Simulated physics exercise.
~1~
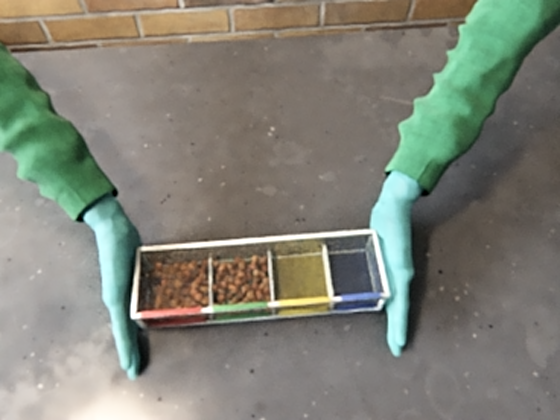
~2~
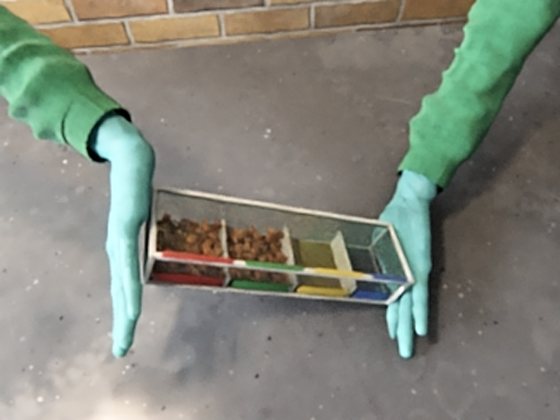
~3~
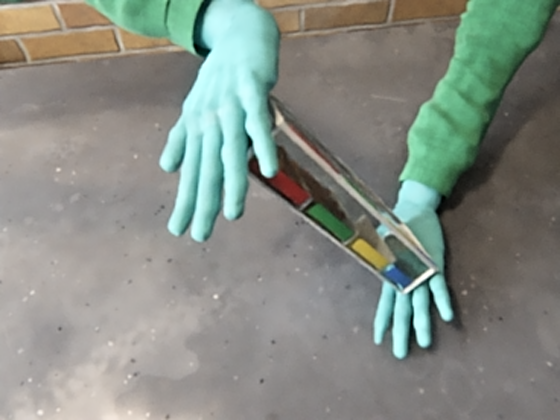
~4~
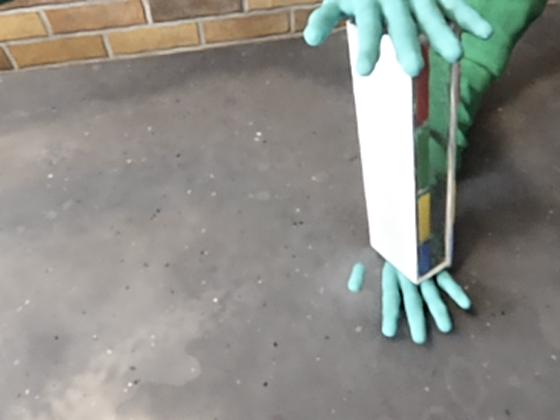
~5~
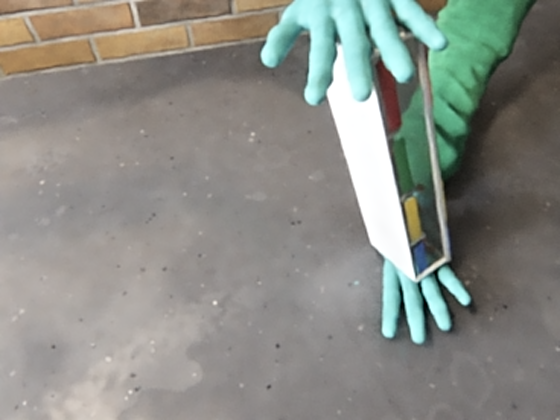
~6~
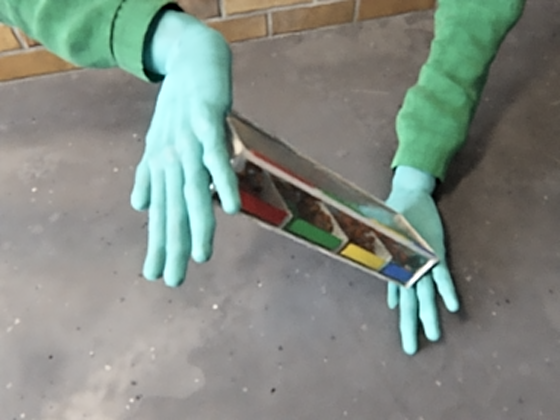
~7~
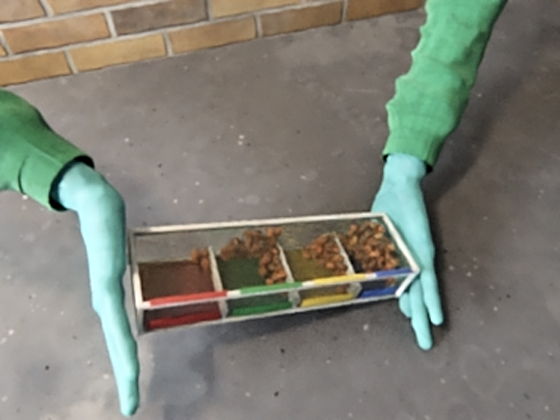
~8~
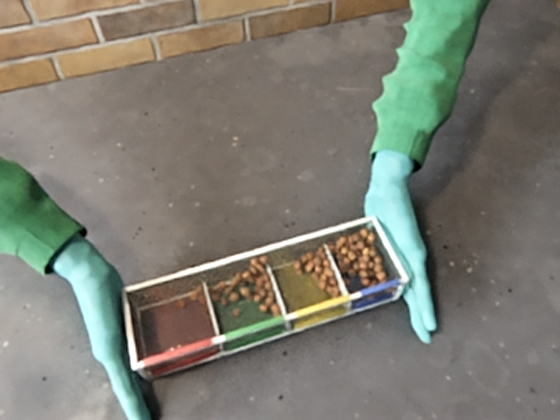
We see gloved hands tilt a clear lidded box of small brown balls until it stands nearly upright on its right end, then lower it flat, leaving the red section nearly empty and the balls spread over green, yellow and blue, with most in blue.
